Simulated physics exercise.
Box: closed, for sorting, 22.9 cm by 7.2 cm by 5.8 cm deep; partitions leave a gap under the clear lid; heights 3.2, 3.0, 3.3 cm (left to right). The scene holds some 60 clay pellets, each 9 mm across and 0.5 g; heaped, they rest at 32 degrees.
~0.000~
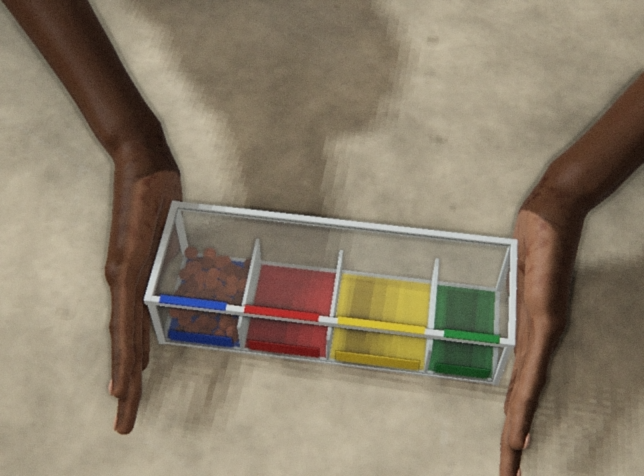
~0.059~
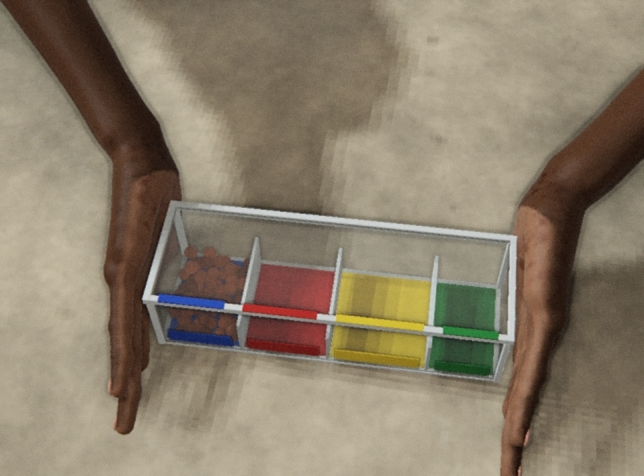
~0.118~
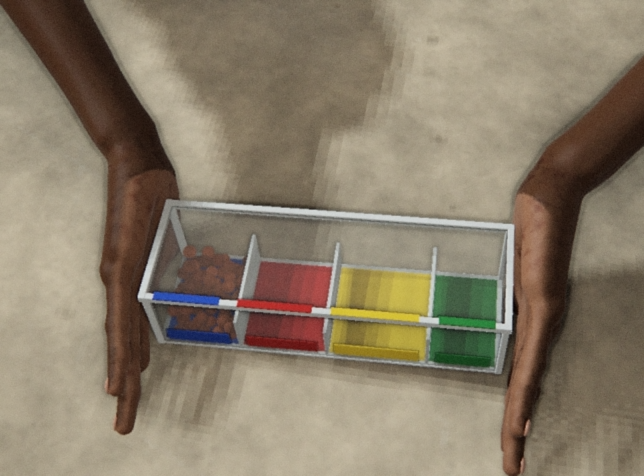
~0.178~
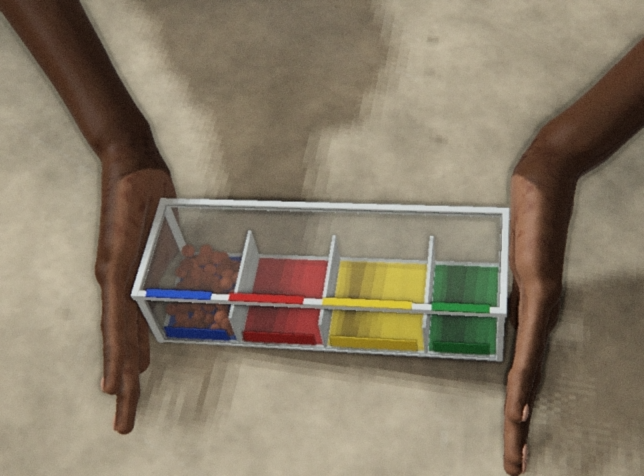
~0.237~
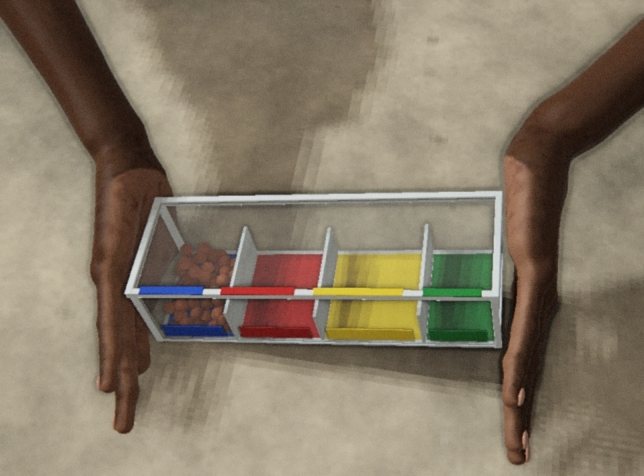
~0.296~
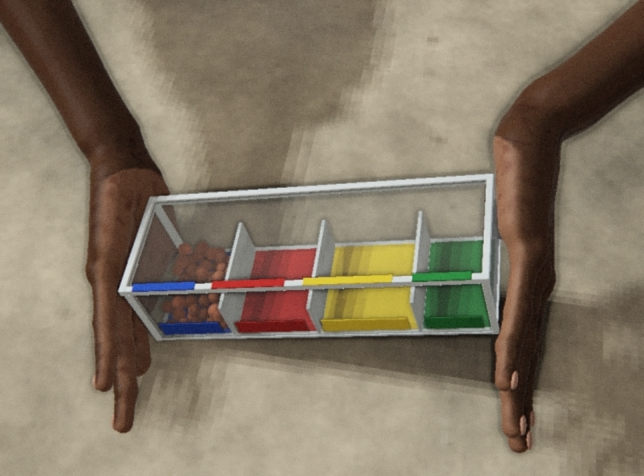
At the start, two hands hold a clear lidded box with blue, red, yellow and green compartments, small reddish-brown pellets gathered in the blue one at the left. The hands then tilt the box gradually, raising its right end, while the pellets remain in the blue compartment.
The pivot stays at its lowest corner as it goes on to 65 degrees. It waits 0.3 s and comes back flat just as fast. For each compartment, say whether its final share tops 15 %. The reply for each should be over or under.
For red it is under, for blue it is over, for green it is under, for yellow it is under.
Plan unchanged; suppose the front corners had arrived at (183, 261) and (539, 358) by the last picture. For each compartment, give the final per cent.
That leaves red with 0 percent, blue with 100, green with 0 and yellow with 0 percent.
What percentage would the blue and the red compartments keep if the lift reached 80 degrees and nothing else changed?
Blue: 100, red: 0 (per cent).
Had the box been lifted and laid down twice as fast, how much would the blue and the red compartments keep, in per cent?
Per cent held - blue: 100, red: 0.
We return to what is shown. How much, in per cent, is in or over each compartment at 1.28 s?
Red 0, blue 100, green 0, yellow 0.
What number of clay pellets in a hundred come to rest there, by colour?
Per cent by colour - red 0, blue 100, green 0, yellow 0.
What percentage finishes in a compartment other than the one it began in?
My estimate is some 0 per cent.
Then, at 1.28 s, tilt 65 degrees; blue 100 %.
After 1.93 s, tilt 33 degrees; blue 100 %.
Then, at 2.63 s, tilt 0 degrees; blue 100 %.
In the end, at 3.0 s, red 0 %, blue 100 %, green 0 %, yellow 0 %.
